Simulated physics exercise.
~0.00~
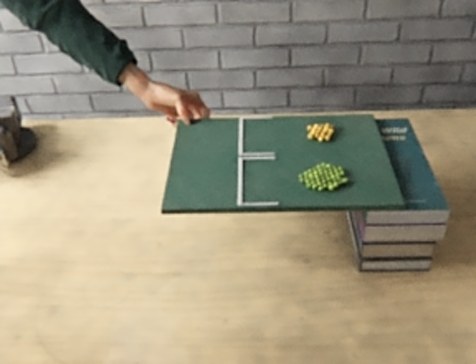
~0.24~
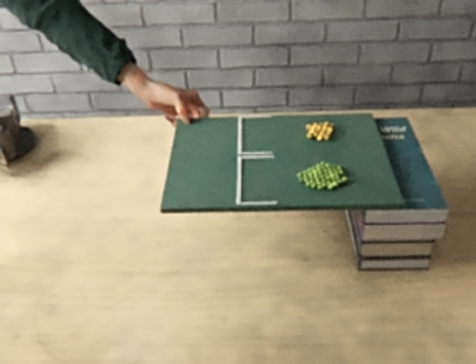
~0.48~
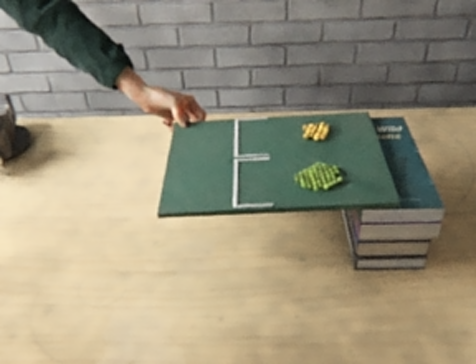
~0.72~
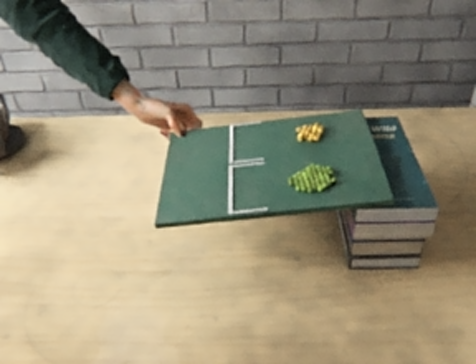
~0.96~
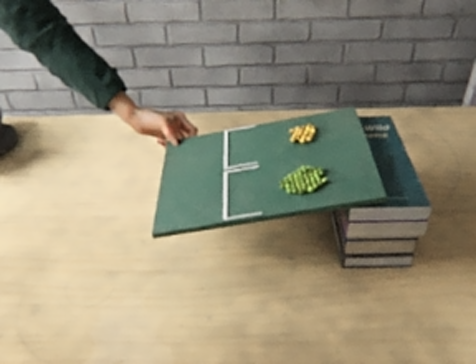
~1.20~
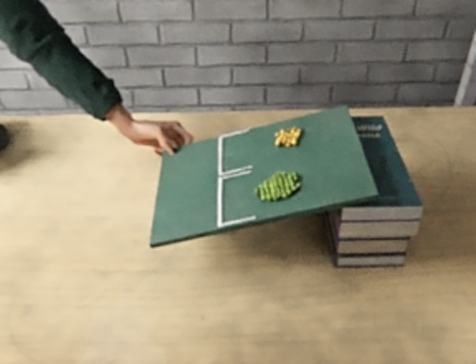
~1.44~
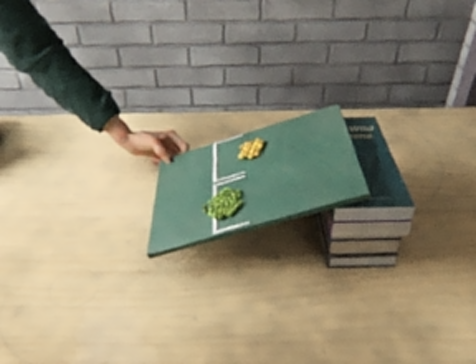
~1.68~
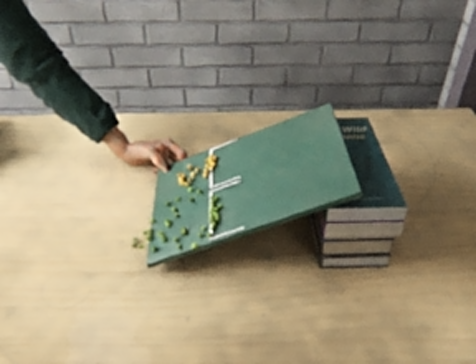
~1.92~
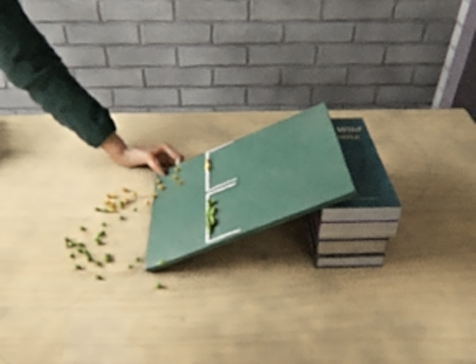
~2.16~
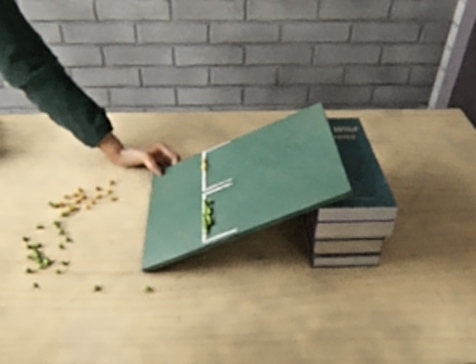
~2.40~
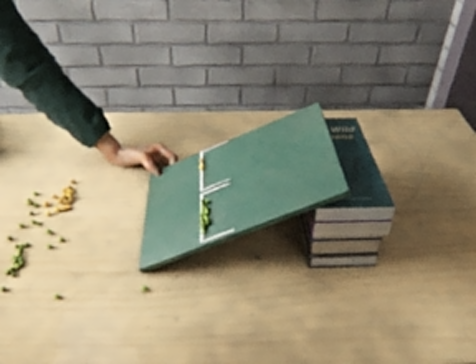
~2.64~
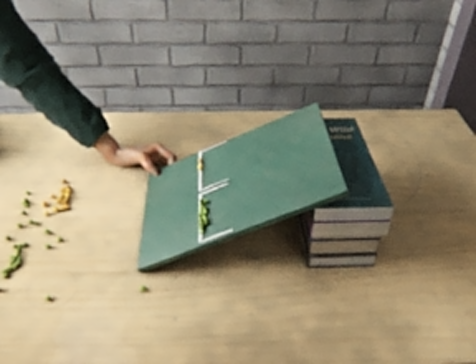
A hand lowers a green board's left end, and most green and yellow bits spill past white barriers.
